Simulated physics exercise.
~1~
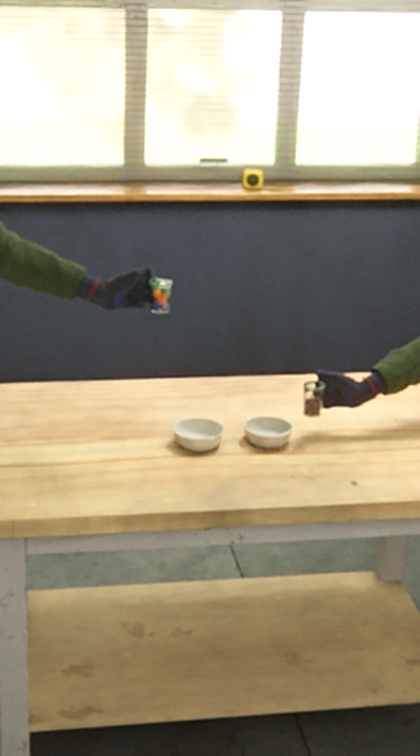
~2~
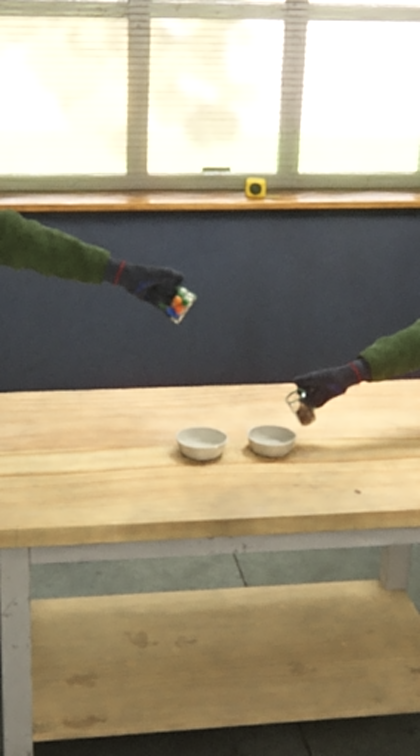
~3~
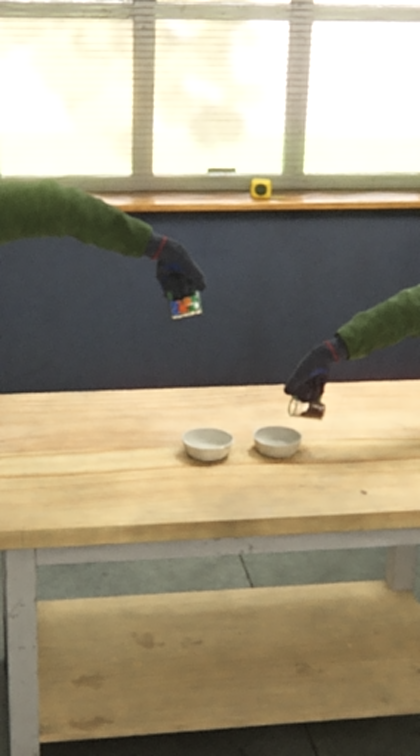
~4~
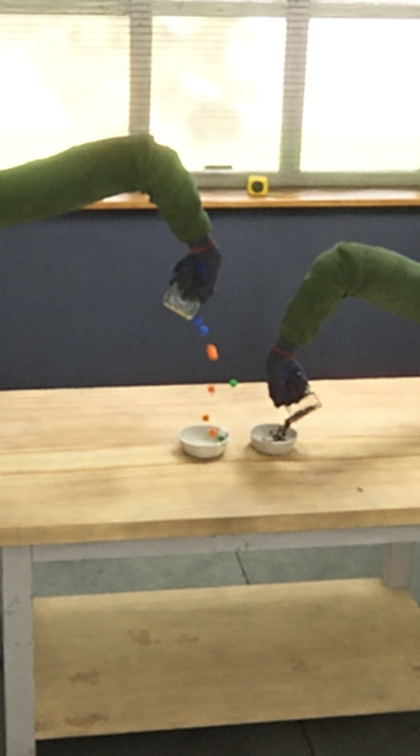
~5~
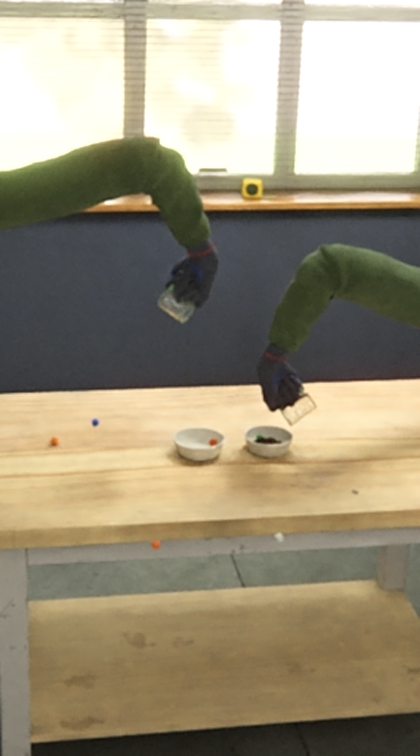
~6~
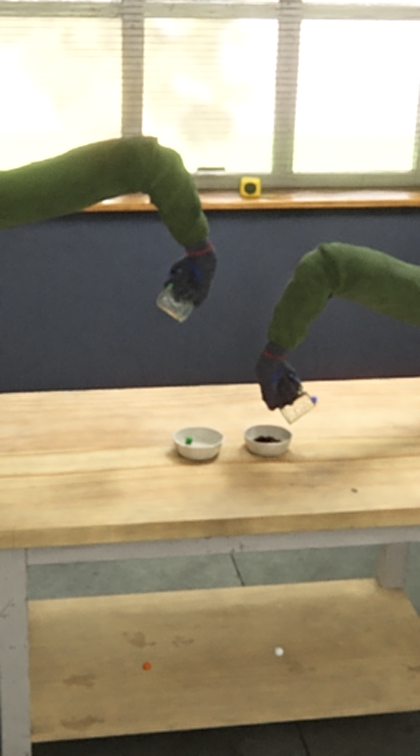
Two gloved hands tip cups over bowls, and the left one's colourful bits mostly scatter outside.
